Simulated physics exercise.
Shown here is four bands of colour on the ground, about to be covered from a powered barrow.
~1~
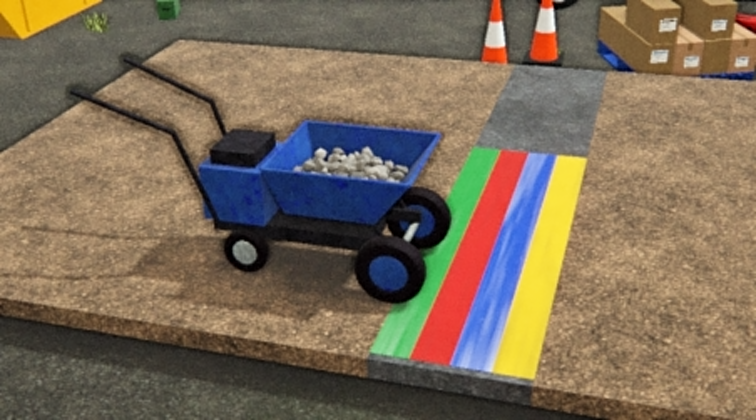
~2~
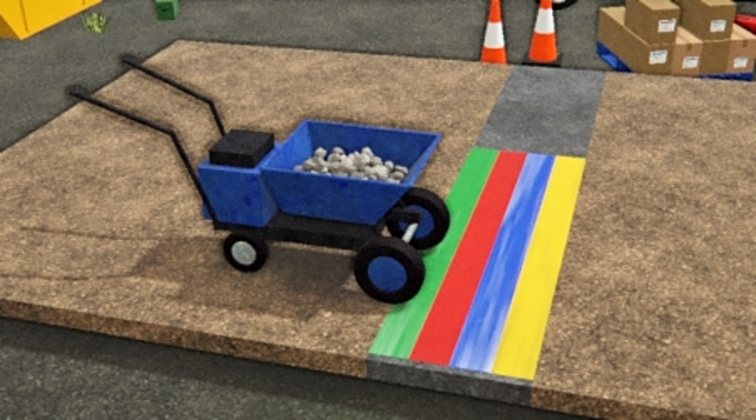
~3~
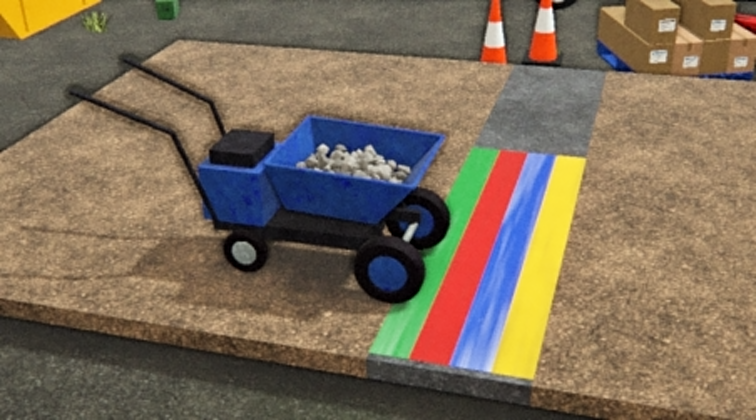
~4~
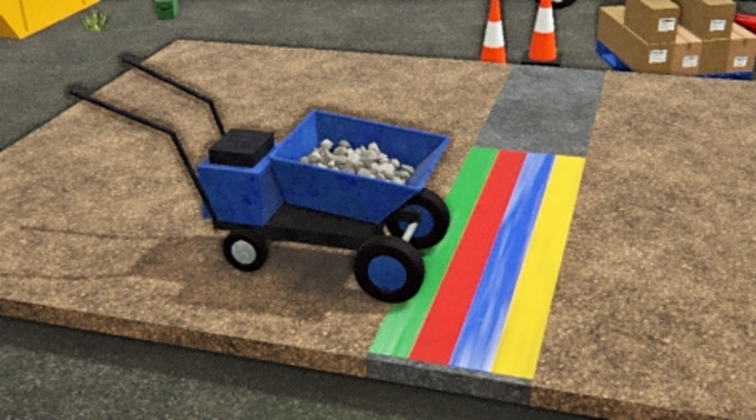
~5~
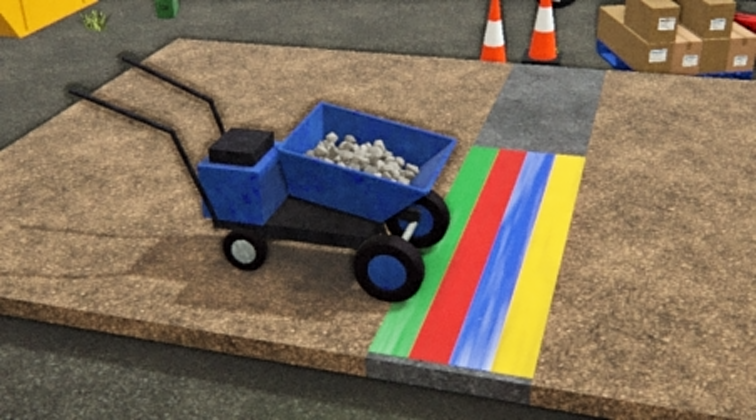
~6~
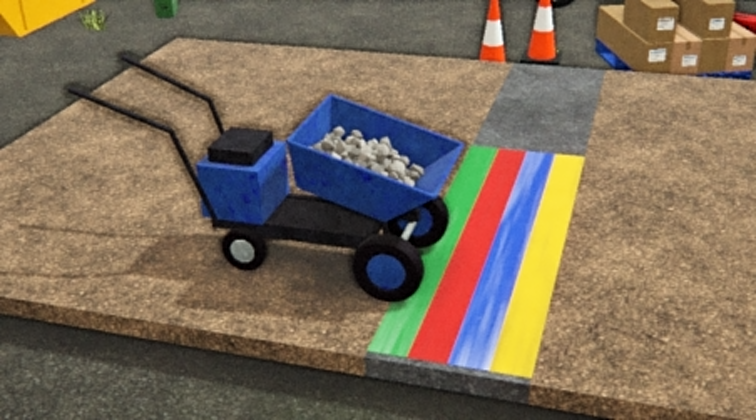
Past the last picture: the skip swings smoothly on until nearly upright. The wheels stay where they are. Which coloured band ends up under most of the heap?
The yellow one.
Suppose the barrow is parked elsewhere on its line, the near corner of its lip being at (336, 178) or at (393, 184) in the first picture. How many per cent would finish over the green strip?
In order, 20 % followed by 0 %.
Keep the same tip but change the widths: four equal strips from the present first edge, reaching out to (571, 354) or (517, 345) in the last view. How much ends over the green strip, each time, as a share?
Respectively 0 and 0 percent.
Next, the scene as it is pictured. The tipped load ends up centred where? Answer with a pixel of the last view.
Resting centre, last frame: Roughly (532, 284).
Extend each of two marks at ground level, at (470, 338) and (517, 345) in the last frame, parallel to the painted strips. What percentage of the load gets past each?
Estimate: 90 %, then 50 %.
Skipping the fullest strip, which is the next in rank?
The next one is blue.
Just after the last frame, skip tipped steeply; every one in the skip.
A moment on, skip tipped right over; the larger part in the skip; about a tenth over the blue strip; about a tenth over the yellow strip; just a few off the paint.
Further on, skip tipped right over; about a tenth in the skip; roughly a quarter over the blue strip; roughly half over the yellow strip; roughly a quarter off the paint.
When it is over, skip tipped right over; not one over the green strip; just a few over the red strip; roughly a quarter over the blue strip; roughly half over the yellow strip; roughly a quarter off the paint.
